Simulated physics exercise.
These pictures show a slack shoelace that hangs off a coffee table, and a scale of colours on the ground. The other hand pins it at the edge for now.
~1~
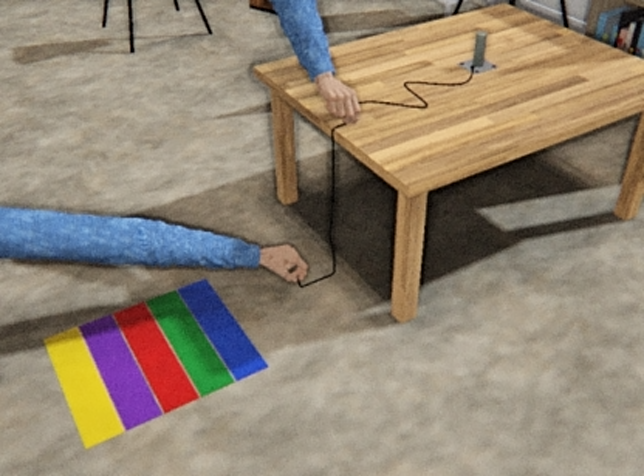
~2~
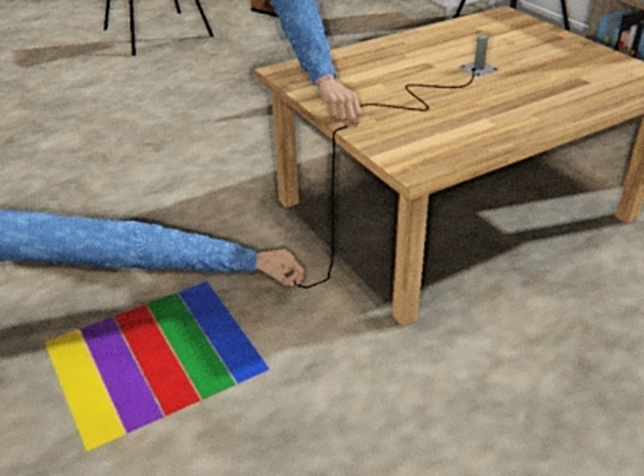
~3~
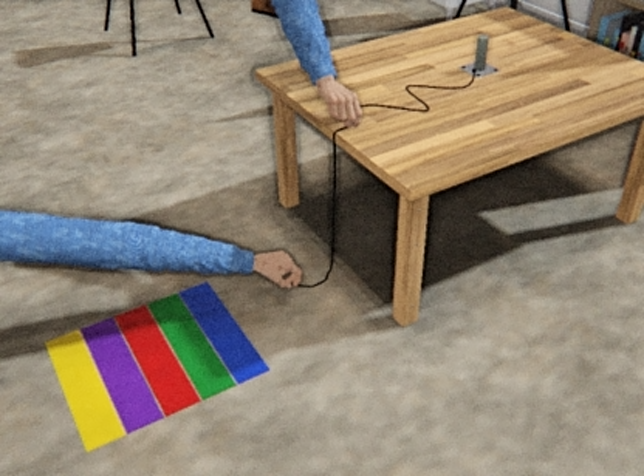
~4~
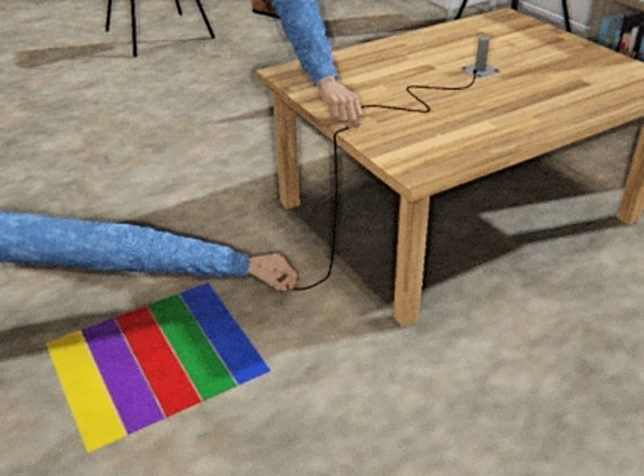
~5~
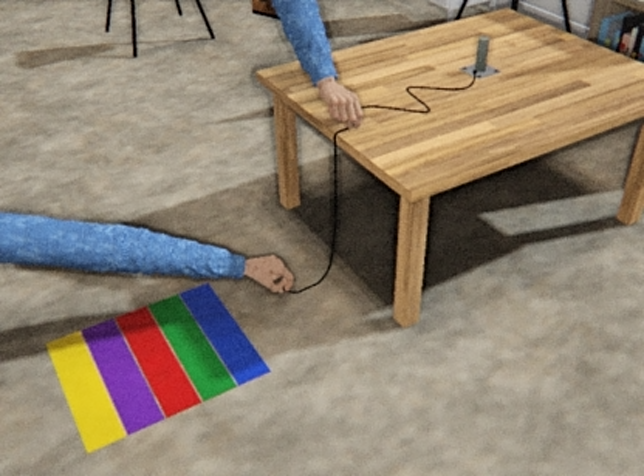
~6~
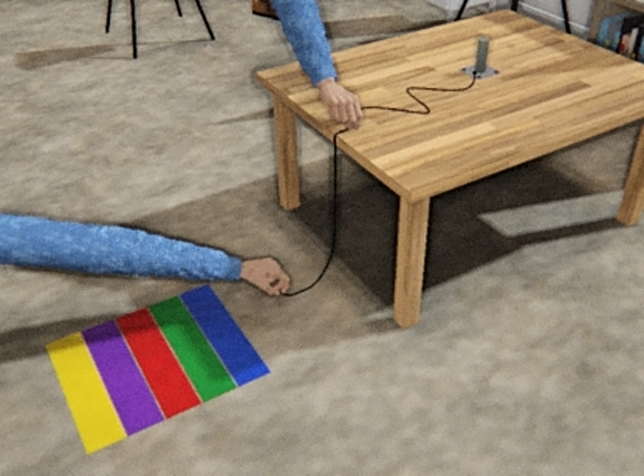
A wooden coffee table stands on a mottled grey-beige floor, seen from above at an angle, with a small grey upright object near its far side and a slack dark cord trailing over its near edge. Two blue-sleeved arms hold the cord, one hand at the edge, the other low beside yellow, purple, red, green and blue stripes. The lower hand draws the cord's end slightly left, while the upper hand stays nearly still.
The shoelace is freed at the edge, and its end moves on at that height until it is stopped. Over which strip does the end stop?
The yellow one.
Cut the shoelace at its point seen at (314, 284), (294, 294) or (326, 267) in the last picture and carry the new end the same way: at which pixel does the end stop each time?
Near (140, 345), (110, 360) and (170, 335).
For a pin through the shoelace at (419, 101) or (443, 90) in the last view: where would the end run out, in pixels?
Try by try, around (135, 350) and (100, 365).
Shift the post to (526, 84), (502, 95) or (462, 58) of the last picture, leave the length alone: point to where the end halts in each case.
About (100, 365), (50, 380) and (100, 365).
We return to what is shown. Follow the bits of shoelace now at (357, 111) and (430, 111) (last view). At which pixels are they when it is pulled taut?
The first at (301, 160), the second at (362, 117).
A little later, end near (144, 346); over red.
Next, end near (104, 361); over purple.
When it is tight, end near (79, 371); over yellow. It halts on the yellow strip.
